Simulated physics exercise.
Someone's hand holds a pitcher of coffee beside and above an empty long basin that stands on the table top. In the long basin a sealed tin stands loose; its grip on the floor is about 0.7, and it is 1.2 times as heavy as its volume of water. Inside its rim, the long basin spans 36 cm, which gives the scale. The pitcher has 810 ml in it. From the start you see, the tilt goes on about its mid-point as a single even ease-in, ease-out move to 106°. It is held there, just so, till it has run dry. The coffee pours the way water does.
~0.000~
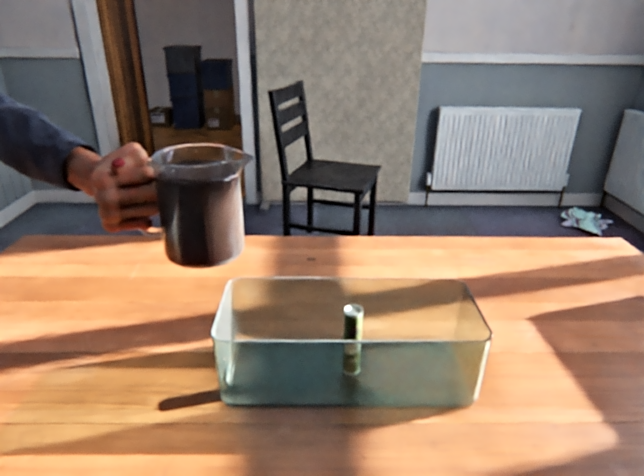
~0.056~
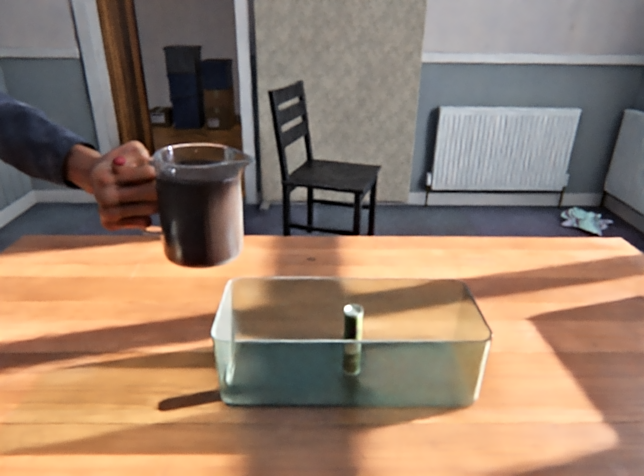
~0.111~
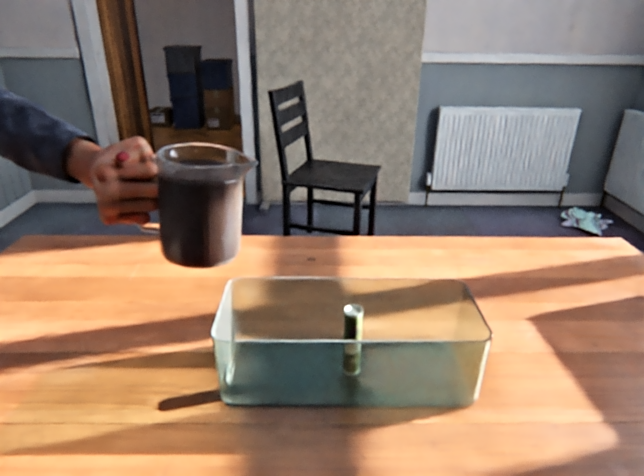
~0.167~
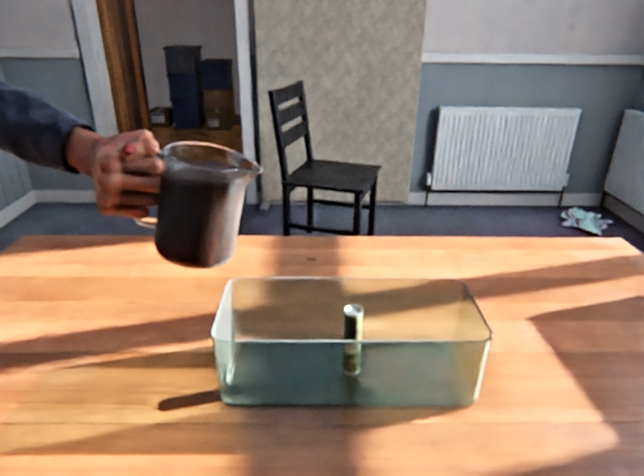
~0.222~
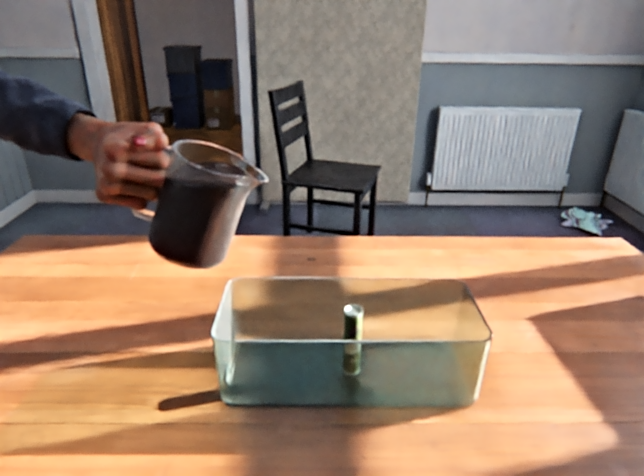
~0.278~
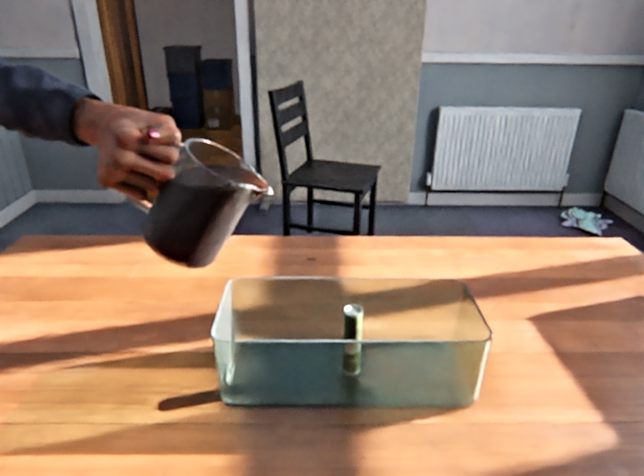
A hand in a dark blue sleeve holds a clear pitcher of dark coffee at the left, above a wooden table streaked with sunlight, seen from the front and slightly above by a still camera. An empty, pale green, see-through long basin stands at centre with a small green tin, before a black chair and white radiator. The hand keeps the pitcher nearly upright, then tilts it steadily rightward, the coffee nearing its spout.
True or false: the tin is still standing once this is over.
True.
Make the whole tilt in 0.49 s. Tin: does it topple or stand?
Outcome - the tin stays erect.
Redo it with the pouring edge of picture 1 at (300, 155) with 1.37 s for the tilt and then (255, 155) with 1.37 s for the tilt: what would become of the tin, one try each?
First it tips over; then it stays on its base.
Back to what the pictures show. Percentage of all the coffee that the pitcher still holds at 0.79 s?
I'd estimate some 20 per cent.
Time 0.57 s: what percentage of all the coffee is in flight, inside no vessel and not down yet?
My guess is roughly 22 %.
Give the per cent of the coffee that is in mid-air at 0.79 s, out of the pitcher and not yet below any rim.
I'd put it at about 18 per cent of the liquid.
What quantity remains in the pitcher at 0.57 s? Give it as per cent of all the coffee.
About 66 per cent.
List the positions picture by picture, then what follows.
In the first picture, it leans 0°; its right rim is at (253, 157); the coffee meets the walls at (160, 169) and (239, 170); the long basin's rim runs from (221, 307) to (477, 308); the tin's top is at (353, 313).
In the second picture, it leans 1°; its right rim is at (254, 158); the coffee meets the walls at (161, 168) and (240, 170).
In the third picture, it leans 5°; its right rim is at (258, 162); the coffee meets the walls at (163, 168) and (242, 172).
In the fourth picture, it leans 12°; its right rim is at (263, 170); the coffee meets the walls at (167, 172) and (247, 174).
In the fifth picture, it leans 21°; its right rim is at (268, 179); the coffee meets the walls at (165, 187) and (255, 176).
In the sixth picture, it leans 31°; its right rim is at (273, 192); the coffee meets the walls at (161, 194) and (266, 182).
Then, 0.57 s in, the tilt is 91° and 66 per cent is still to pour; the tin stands where it began.
Then, 0.79 s in, the tilt is 106° and 21 per cent is still to pour; the tin stands where it began.
Then, 1.01 s in, the tilt is 106° and 4 per cent is still to pour; the tin stands where it began.
Then, 1.26 s in, the tilt is 106° and 0 per cent is still to pour; the tin stands where it began.
Finally, the tin stands where it began.
